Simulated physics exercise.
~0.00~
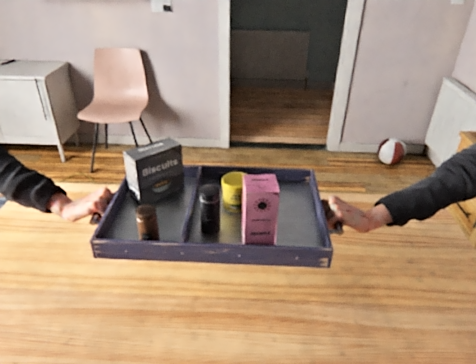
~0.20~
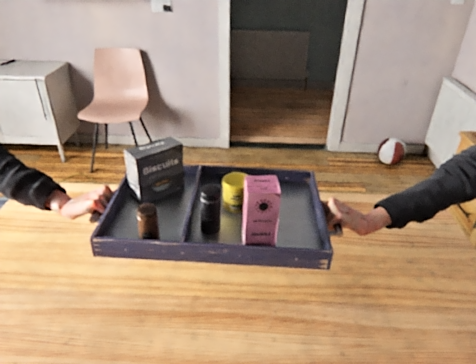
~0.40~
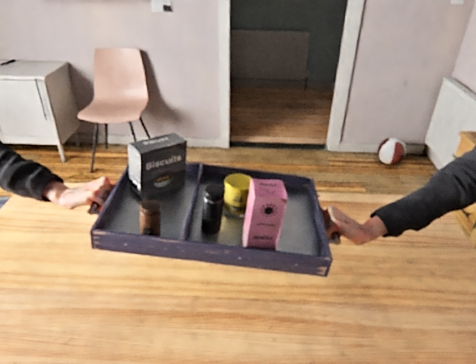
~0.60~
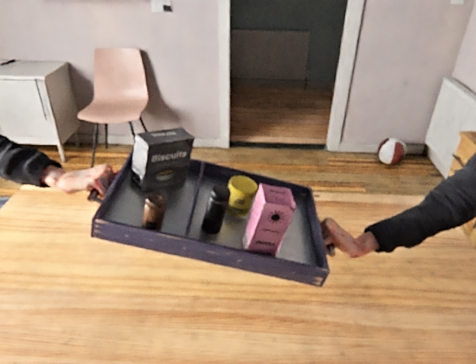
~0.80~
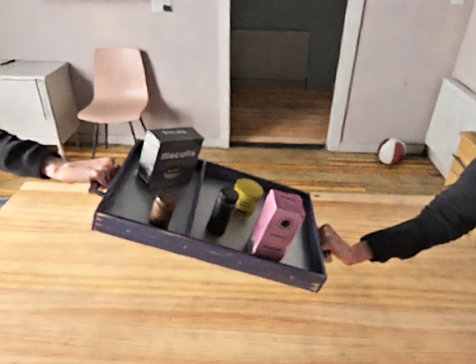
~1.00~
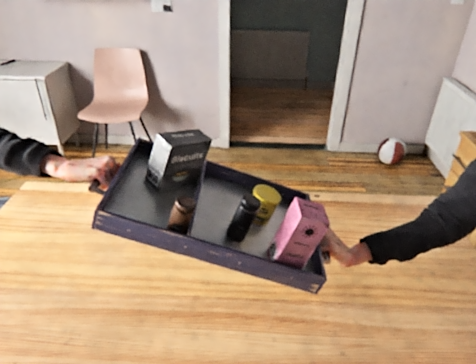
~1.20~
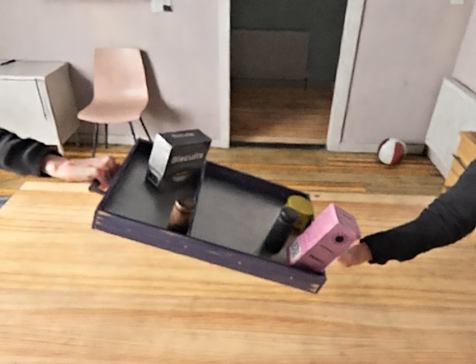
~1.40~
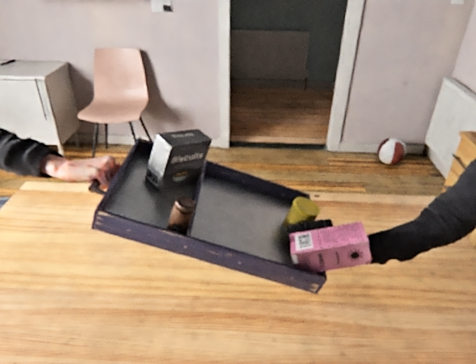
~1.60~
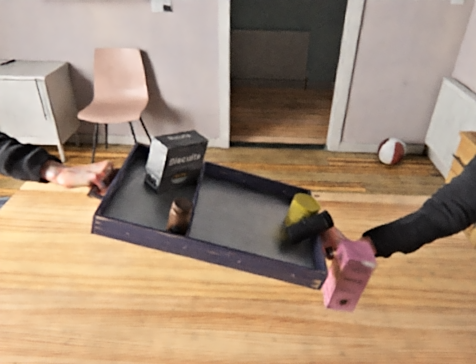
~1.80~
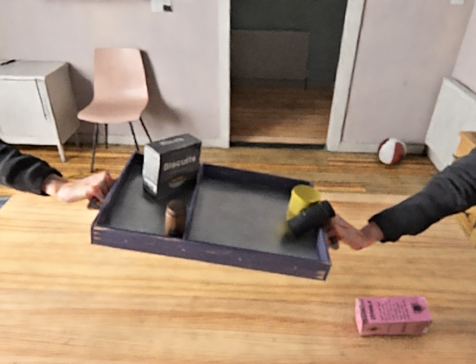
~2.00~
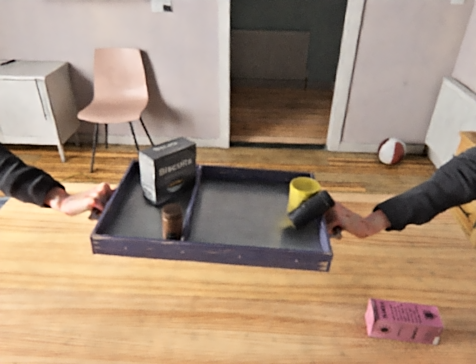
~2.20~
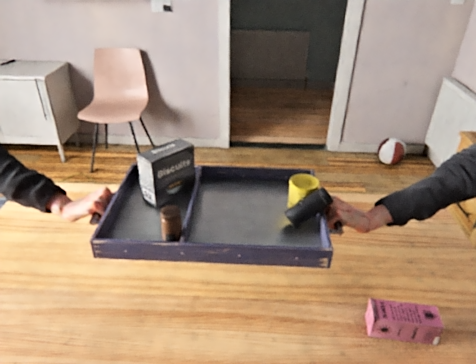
A tray tips right in two hands, dropping a pink carton and toppling a black shaker.
